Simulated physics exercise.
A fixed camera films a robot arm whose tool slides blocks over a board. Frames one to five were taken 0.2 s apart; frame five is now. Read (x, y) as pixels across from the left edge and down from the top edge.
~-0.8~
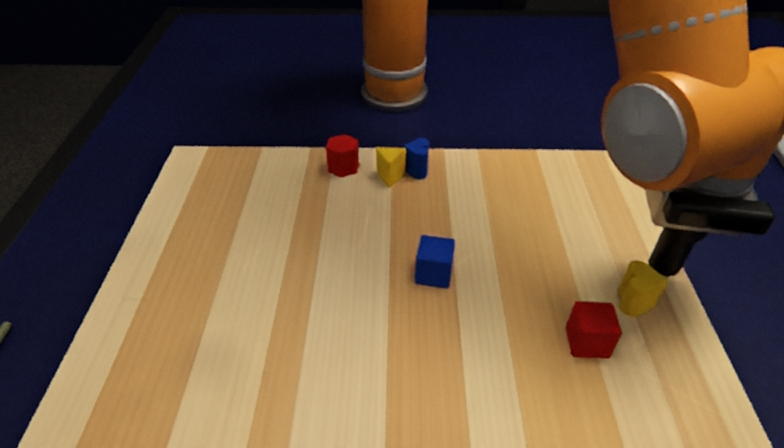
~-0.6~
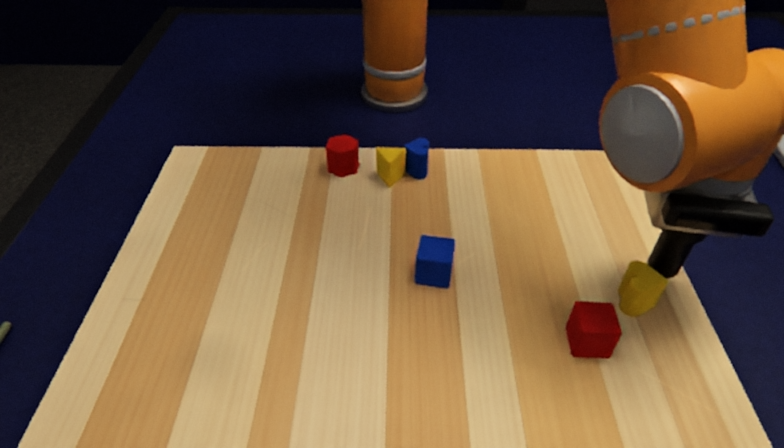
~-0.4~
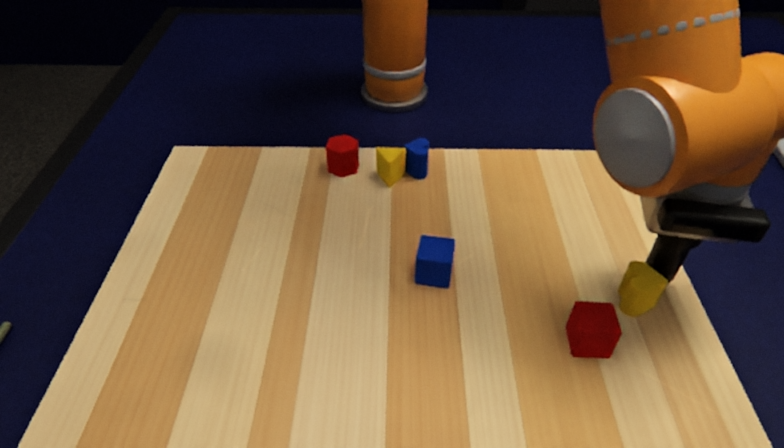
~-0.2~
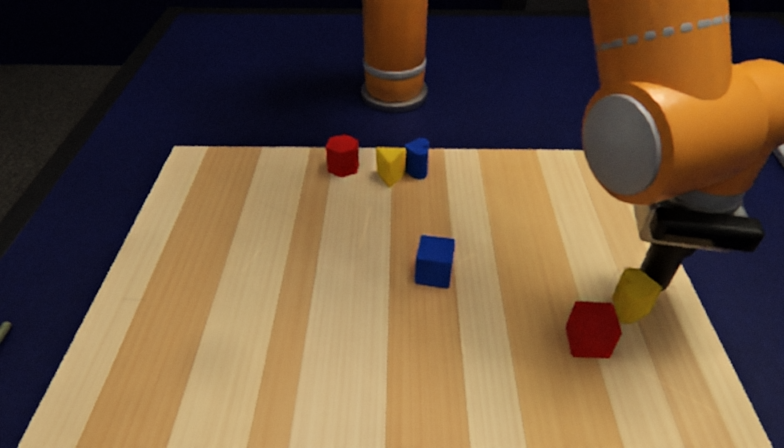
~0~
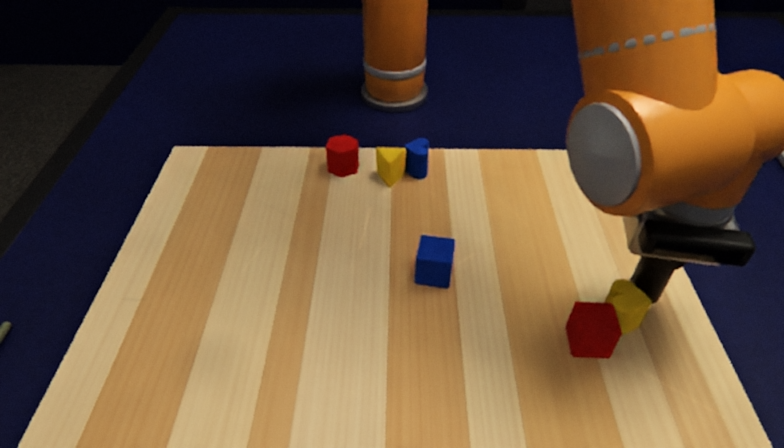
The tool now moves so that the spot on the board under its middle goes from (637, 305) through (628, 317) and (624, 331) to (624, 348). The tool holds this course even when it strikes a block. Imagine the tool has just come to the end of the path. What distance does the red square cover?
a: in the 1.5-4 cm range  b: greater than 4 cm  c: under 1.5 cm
a - in the 1.5-4 cm range.
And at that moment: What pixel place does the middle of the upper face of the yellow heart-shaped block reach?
Pixel (612, 339).
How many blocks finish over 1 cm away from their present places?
In total, two blocks get moved by over 1 cm.
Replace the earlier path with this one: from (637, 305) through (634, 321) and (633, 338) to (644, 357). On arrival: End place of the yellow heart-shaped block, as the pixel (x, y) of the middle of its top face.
Roughly at (627, 339).
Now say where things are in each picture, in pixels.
The first frame shows tool's lower end (663, 267); red square (598, 316); yellow heart-shaped block (646, 276).
The second frame shows tool (662, 269); blocks still.
The third frame shows tool (658, 273); blocks still.
The fourth frame shows tool (652, 282); yellow heart-shaped block (640, 283).
The fifth frame shows tool (643, 294); red square (598, 316); yellow heart-shaped block (629, 295).
What follows on the original path. Halfway along, tool (631, 313); red square (584, 323); yellow heart-shaped block (620, 318), turned 15° anticlockwise.
At the end, tool (630, 337); red square (573, 329), turned 20° clockwise; yellow heart-shaped block (612, 339).
